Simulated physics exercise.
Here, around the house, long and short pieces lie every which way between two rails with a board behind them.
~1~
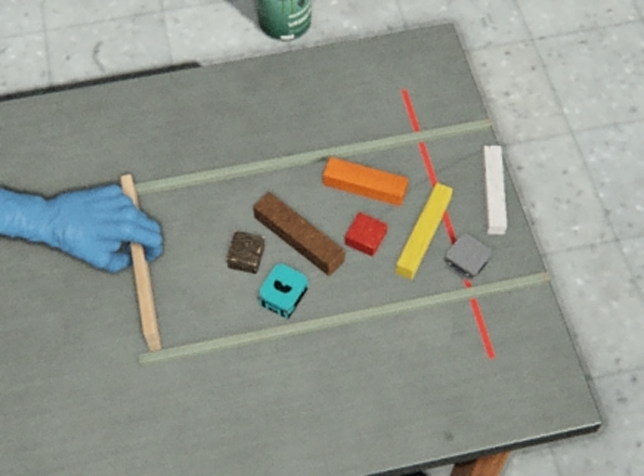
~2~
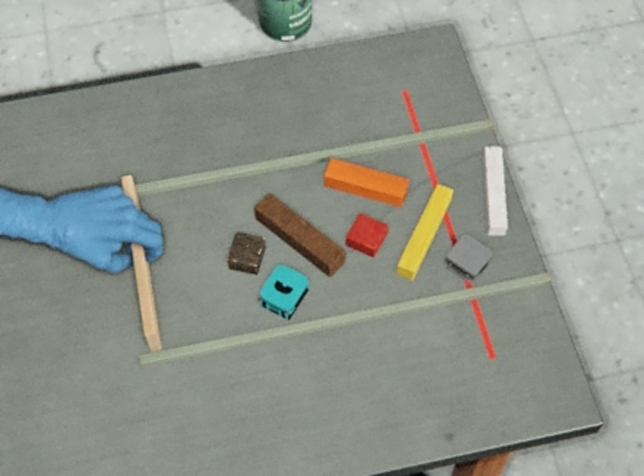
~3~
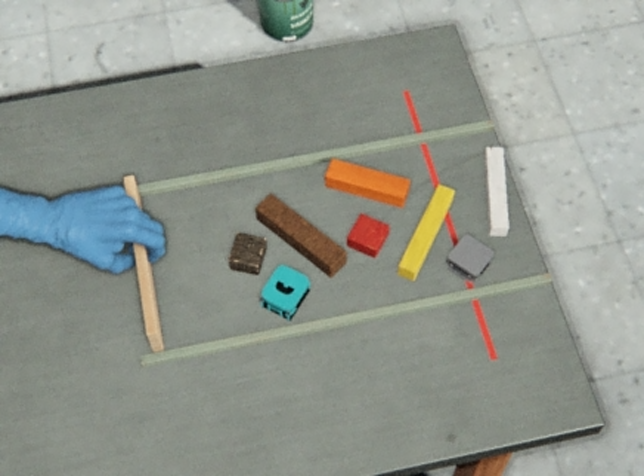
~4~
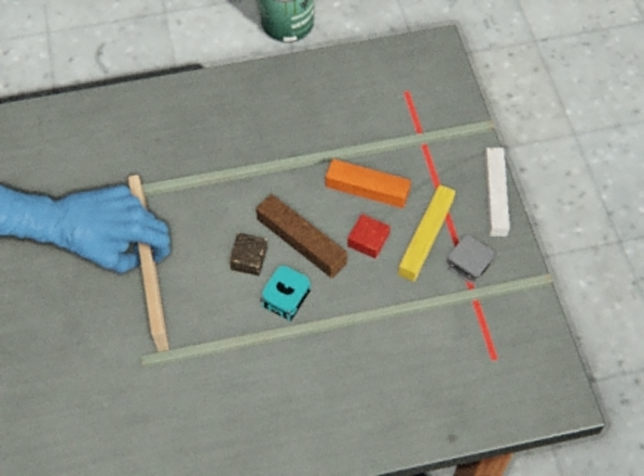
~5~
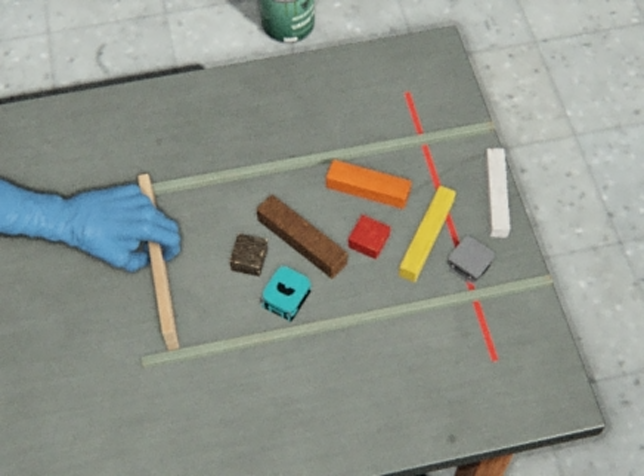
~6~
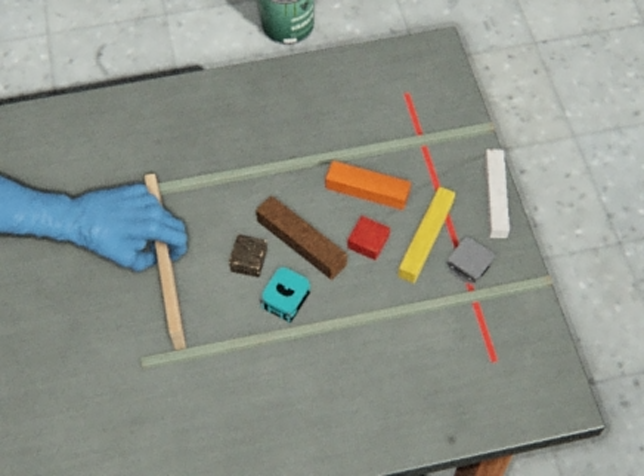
The clip shows a blue-gloved hand holding a wooden board upright behind scattered coloured bars and small blocks between two pale rails on a grey table, then sliding it slightly right while the pieces stay still.
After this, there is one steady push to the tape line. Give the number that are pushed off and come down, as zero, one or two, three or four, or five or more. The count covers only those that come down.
One or two come down.
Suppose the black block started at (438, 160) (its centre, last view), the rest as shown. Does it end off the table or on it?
In the end the black block hangs on.
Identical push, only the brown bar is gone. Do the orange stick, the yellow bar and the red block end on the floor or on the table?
Well, the orange stick is left in place, the yellow bar is left in place and the red block is left in place.
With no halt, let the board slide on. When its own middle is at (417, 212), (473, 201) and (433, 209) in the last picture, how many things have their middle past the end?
Middles past end - pos 1: 1, pos 2: 4, pos 3: 1.
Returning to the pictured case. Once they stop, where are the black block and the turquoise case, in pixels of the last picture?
The first near (463, 214), the second near (476, 246).
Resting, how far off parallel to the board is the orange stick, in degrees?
It comes to around 75 degrees.
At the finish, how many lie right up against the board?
Contact count: 3.
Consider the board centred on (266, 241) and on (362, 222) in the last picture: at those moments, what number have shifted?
Counting first: 3, next 6.
Soon after, none off yet; white bar at rest near (497, 193); grey case at rest near (470, 262); yellow bar at rest near (427, 234).
After that, none off yet; white bar at rest near (497, 193); grey case at rest near (470, 262); yellow bar moving near (435, 236).
And then, none off yet; white bar tilting a little near (527, 187); grey case displaced about its own width near (501, 263); yellow bar displaced about its own width near (492, 231).
In the end, the number that fall off is one or two; gone, white bar.
